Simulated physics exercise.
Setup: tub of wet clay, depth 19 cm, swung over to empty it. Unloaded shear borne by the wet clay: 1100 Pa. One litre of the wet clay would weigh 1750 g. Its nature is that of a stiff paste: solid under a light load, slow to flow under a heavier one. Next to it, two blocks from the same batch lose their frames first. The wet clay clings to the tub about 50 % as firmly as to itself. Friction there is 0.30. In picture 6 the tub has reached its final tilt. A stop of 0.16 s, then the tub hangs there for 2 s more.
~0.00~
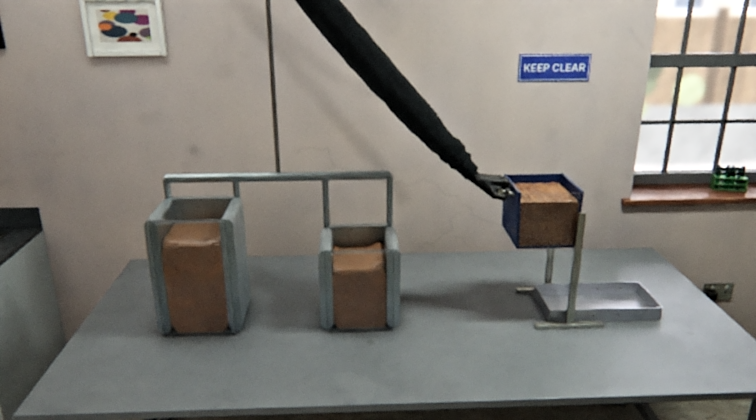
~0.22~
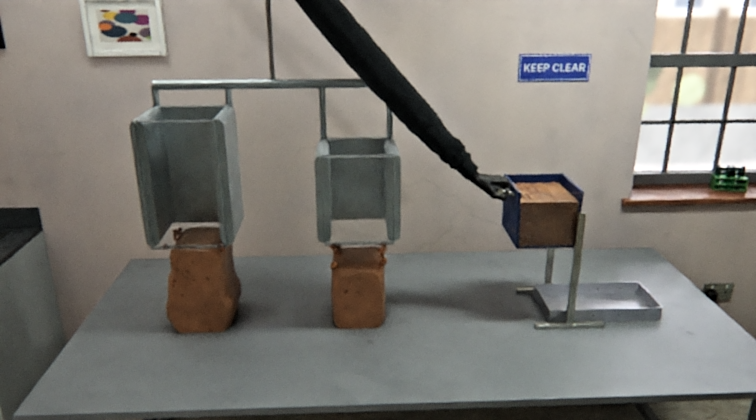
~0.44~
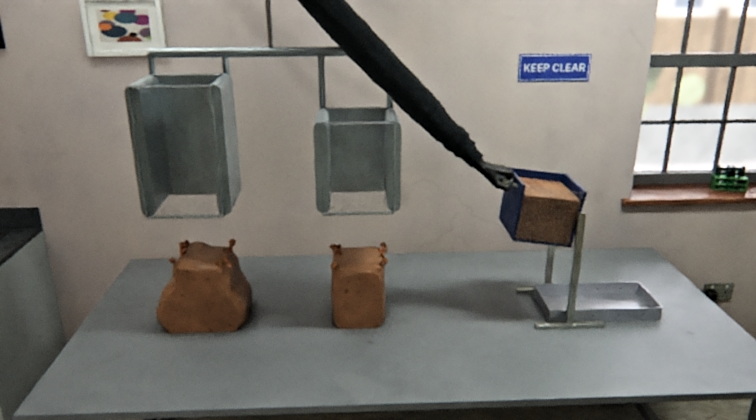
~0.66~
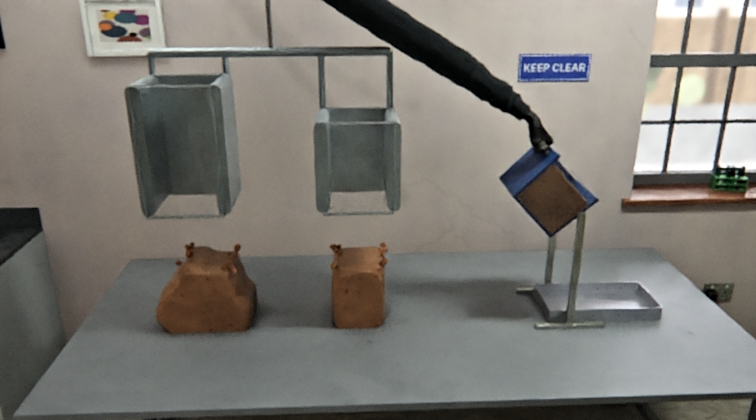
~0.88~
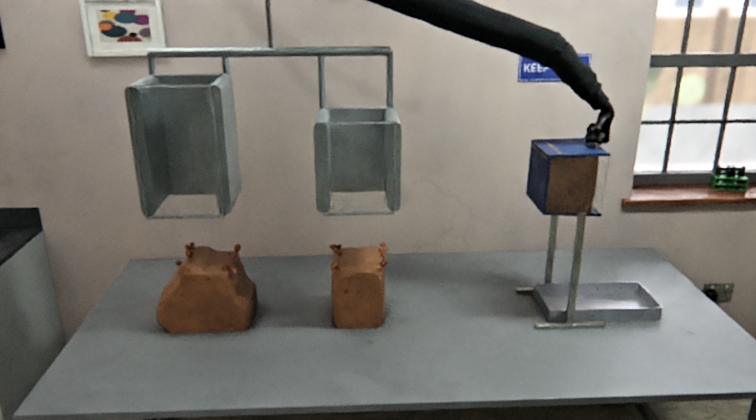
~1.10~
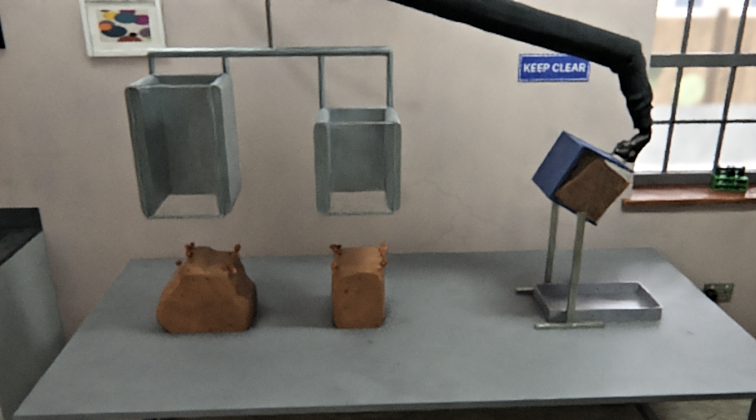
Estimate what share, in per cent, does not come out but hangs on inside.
Some 0 per cent hangs on inside.
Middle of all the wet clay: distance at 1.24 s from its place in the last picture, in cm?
About 9 cm.
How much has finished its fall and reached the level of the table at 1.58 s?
About 100 %.
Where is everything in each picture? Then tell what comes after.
In the first frame, handle-side rim at (521, 194), tilt 0 degrees; top of the wet clay at (551, 201); blocks stand 34 cm, 24 cm (left to right).
In the second frame, handle-side rim at (521, 194), tilt 0 degrees; top of the wet clay at (551, 201); blocks stand 32 cm, 24 cm (left to right).
In the third frame, handle-side rim at (526, 186), tilt 8 degrees; top of the wet clay at (528, 195); blocks stand 26 cm, 24 cm (left to right).
In the fourth frame, handle-side rim at (560, 157), tilt 47 degrees; top of the wet clay at (554, 166); blocks stand 25 cm, 24 cm (left to right).
In the fifth frame, handle-side rim at (609, 156), tilt 91 degrees; top of the wet clay at (587, 158); blocks stand 25 cm, 24 cm (left to right).
In the sixth frame, handle-side rim at (632, 174), tilt 119 degrees; top of the wet clay at (600, 158); blocks stand 25 cm, 24 cm (left to right).
After 1.24 s, the tub is at 119 degrees and holds 50 %.
After 1.41 s, the tub is at 119 degrees and holds 0 %.
After 1.58 s, the tub is at 119 degrees and holds 0 %.
After 1.75 s, the tub is at 119 degrees and holds 0 %.
After 3.10 s, at the end, the tub is at 119 degrees and holds 0 %.
